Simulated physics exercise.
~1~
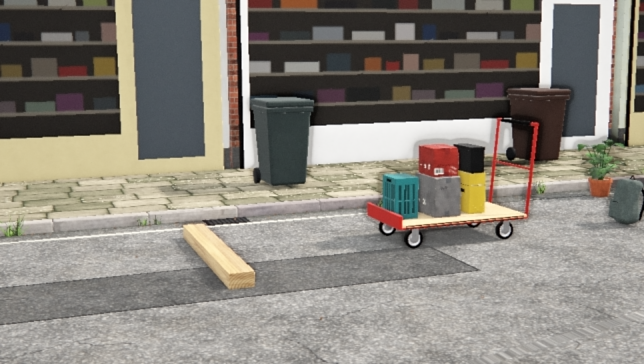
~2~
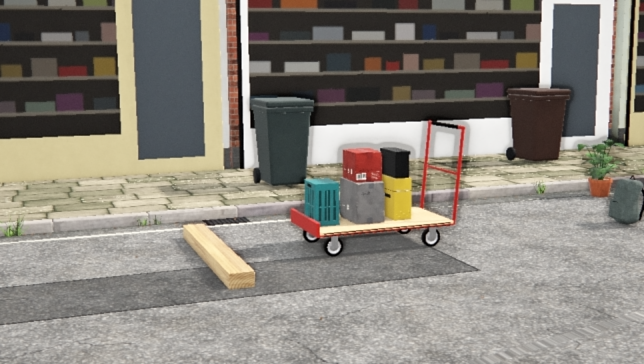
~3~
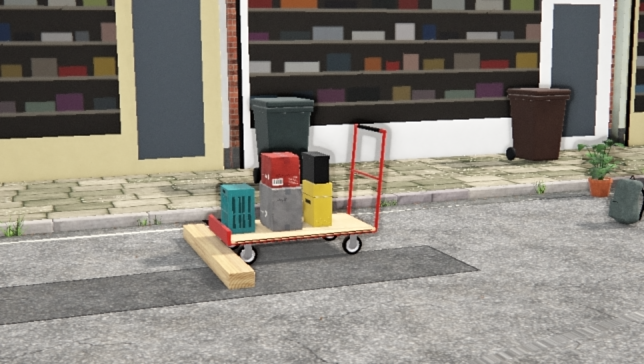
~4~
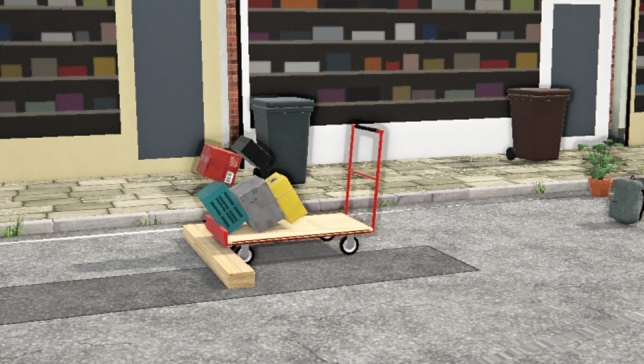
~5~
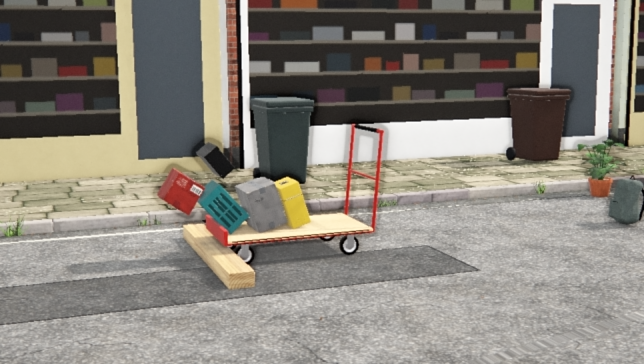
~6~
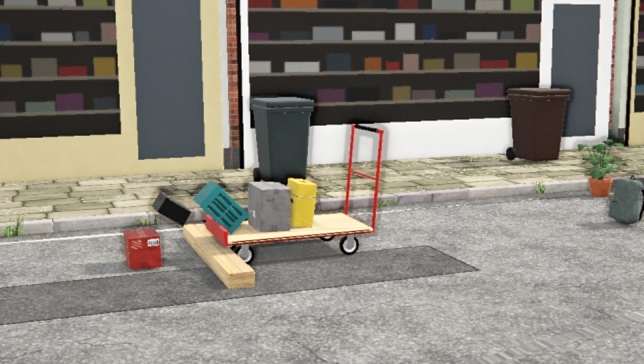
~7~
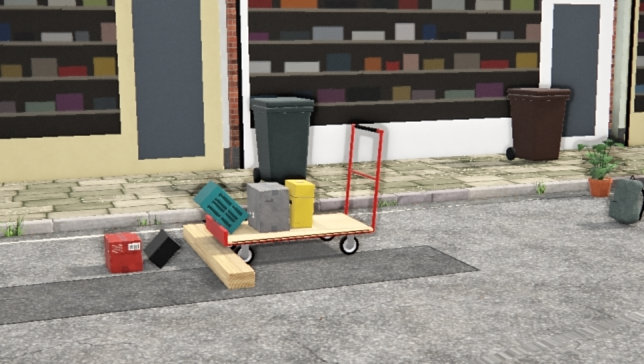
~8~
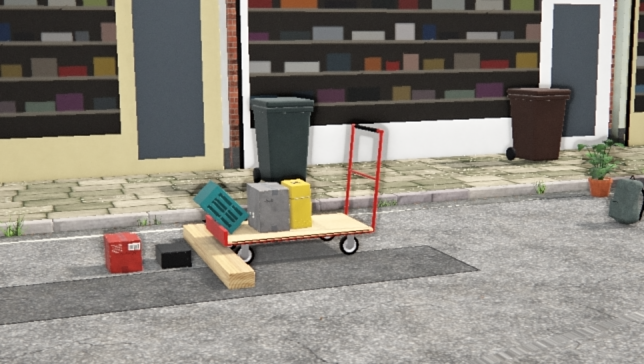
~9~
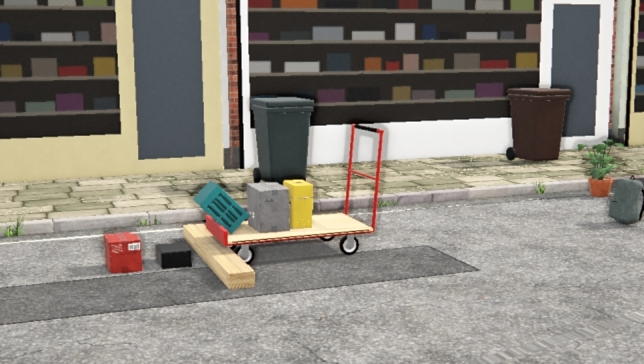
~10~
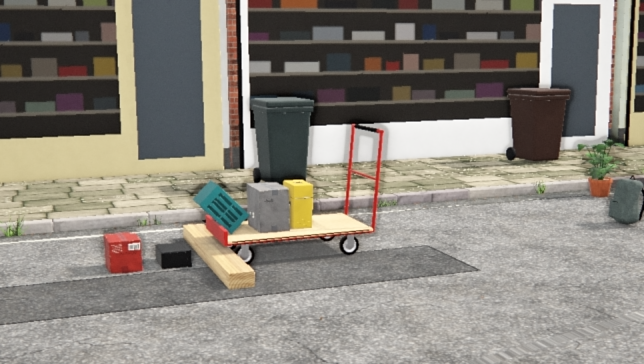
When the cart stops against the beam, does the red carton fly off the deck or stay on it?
The red carton flies off over the front of the cart and ends up on the road to the left of the beam.
